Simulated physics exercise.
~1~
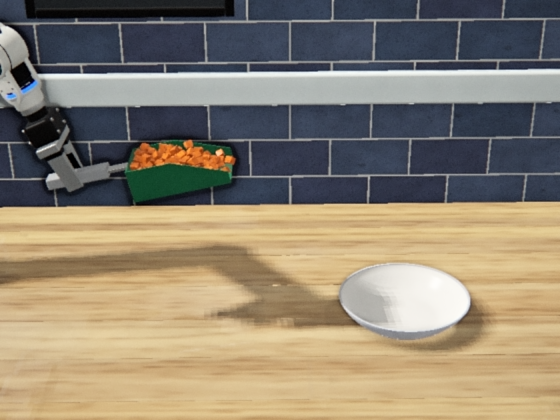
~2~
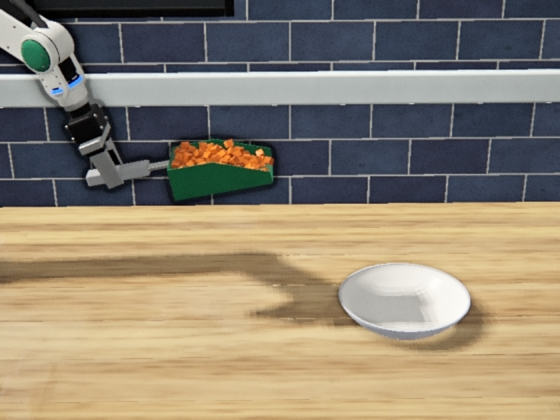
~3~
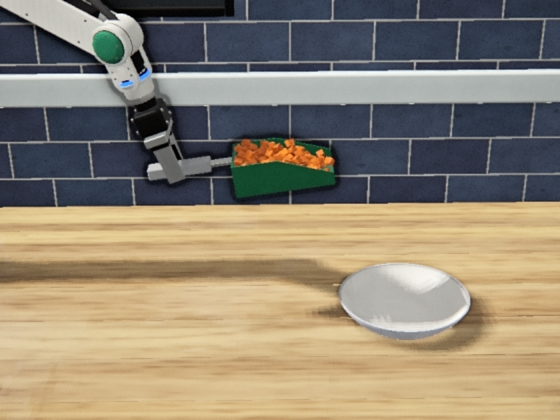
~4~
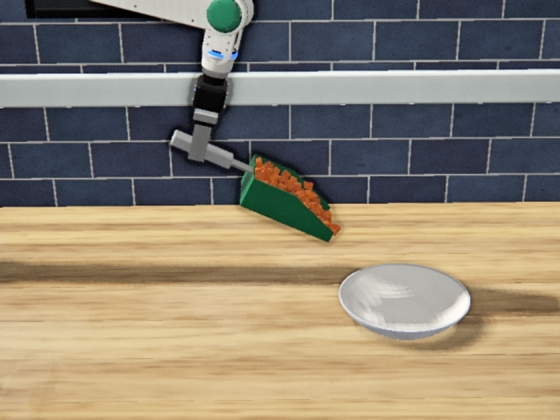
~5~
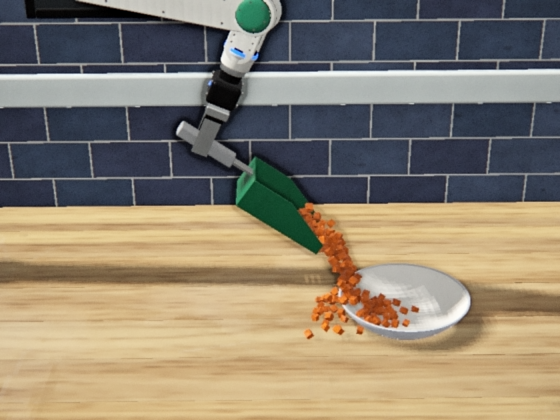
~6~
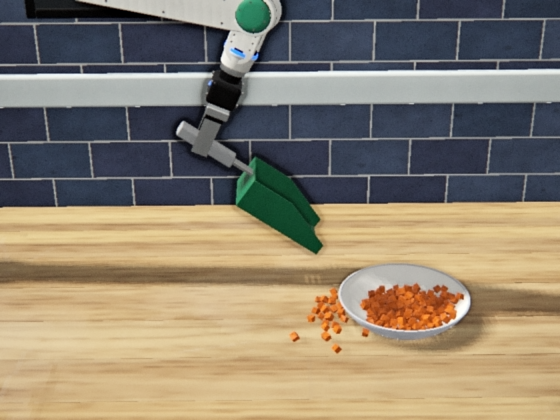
To begin with, a robot arm at the upper left holds a green scoop heaped with small orange vegetable dice, while a white bowl rests on a wooden counter in front of a blue tiled wall. The arm carries the level scoop to the right, toward the bowl. It then tips the scoop's front edge steeply downward, and the dice slide forward. They pour out in a stream over the bowl's left rim, some landing on the counter. Finally, the scoop hangs tilted and empty, most dice lie in the bowl, and a small scattering remains to its left.
